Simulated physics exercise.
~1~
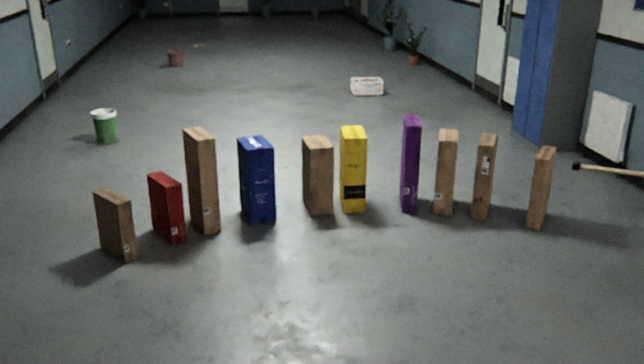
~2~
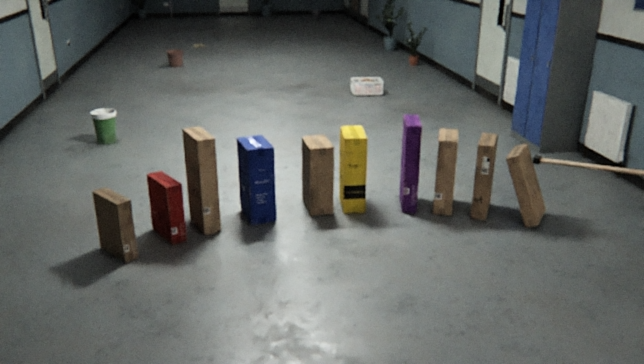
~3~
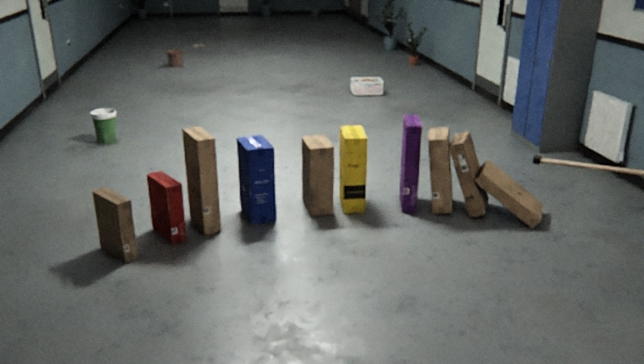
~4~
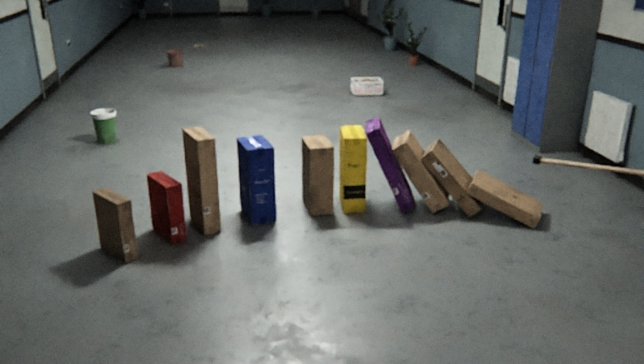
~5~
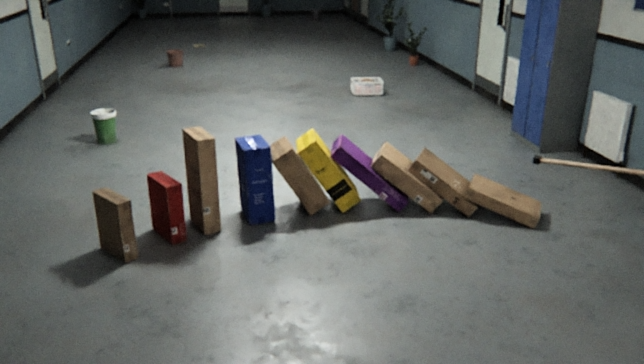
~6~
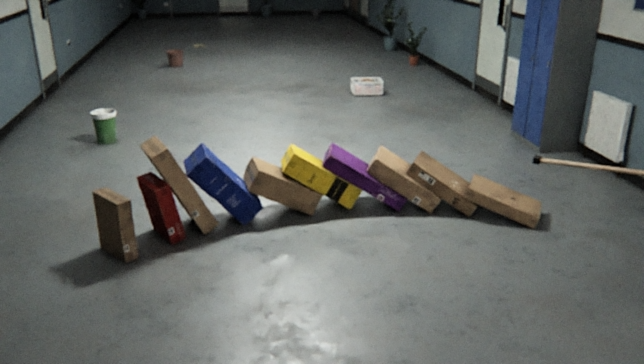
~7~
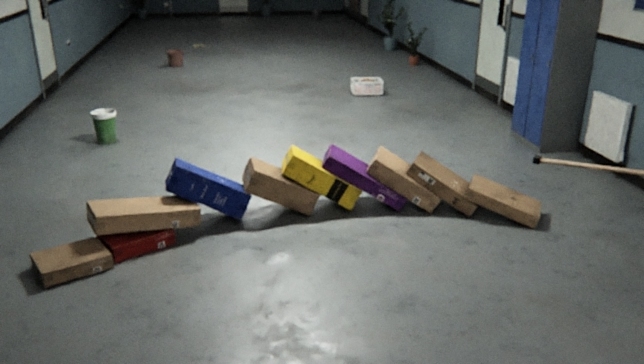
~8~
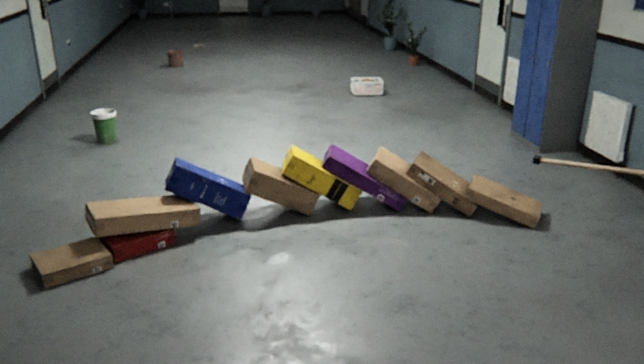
In a dim corridor with a grey floor and blue lower walls, seen from slightly above, ten upright cartons stand in a gentle curve from left to right. Most are brown, with a red one and a blue one toward the left, a yellow one near the middle and a purple one right of it. A pole reaches in from the right and tips the rightmost brown carton leftward. The toppling runs left through the purple, yellow, blue and red cartons to the far end. Finally all lie fallen, many propped on their neighbours, the blue one included.
